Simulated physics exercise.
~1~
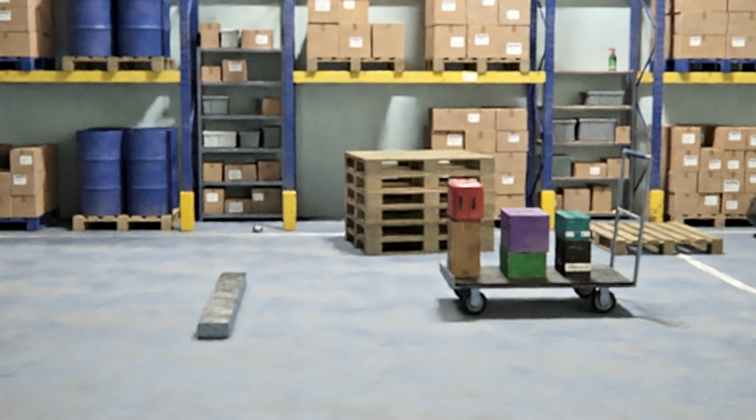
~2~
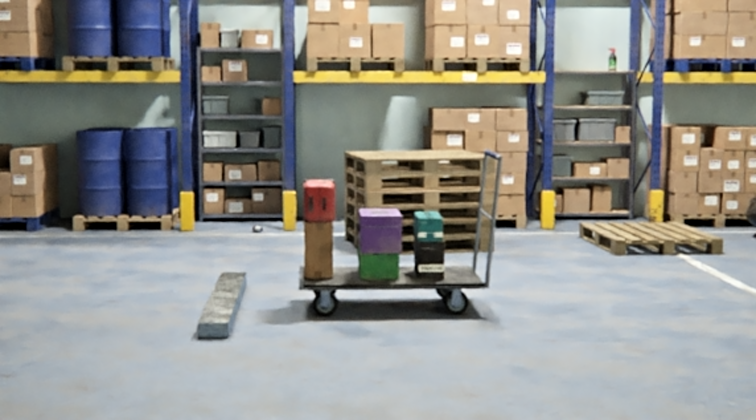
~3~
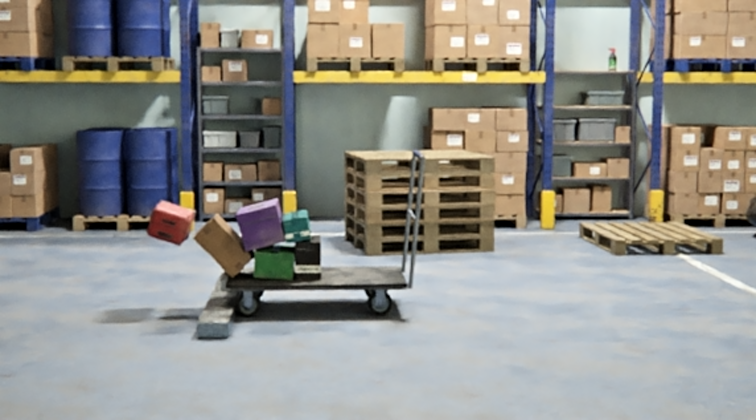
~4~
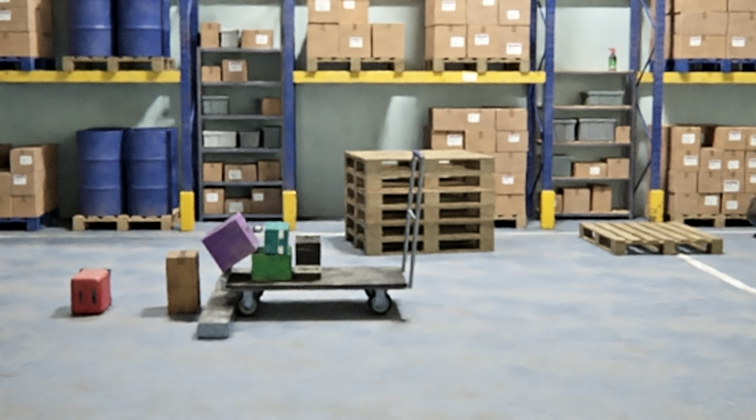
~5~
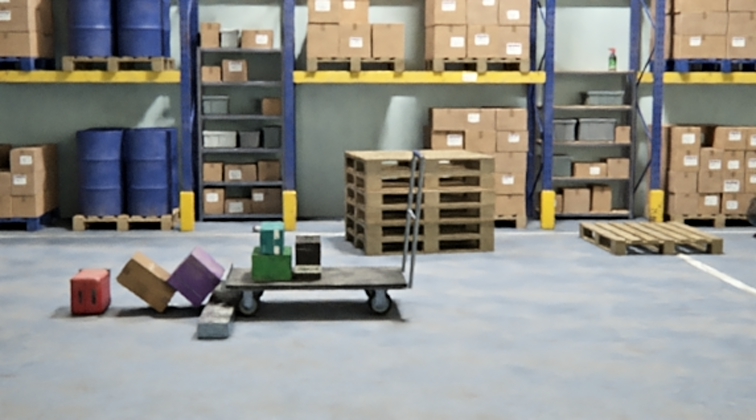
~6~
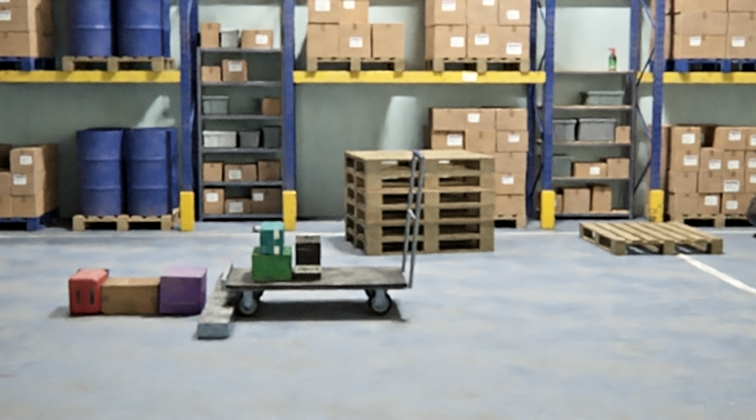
The footage shows a loaded trolley rolling left across a warehouse floor until it stops against a low kerb, tipping its stacked blocks forward. The red, brown and purple pieces tumble off the front and settle in a row on the floor, while the green, teal and black ones stay aboard.
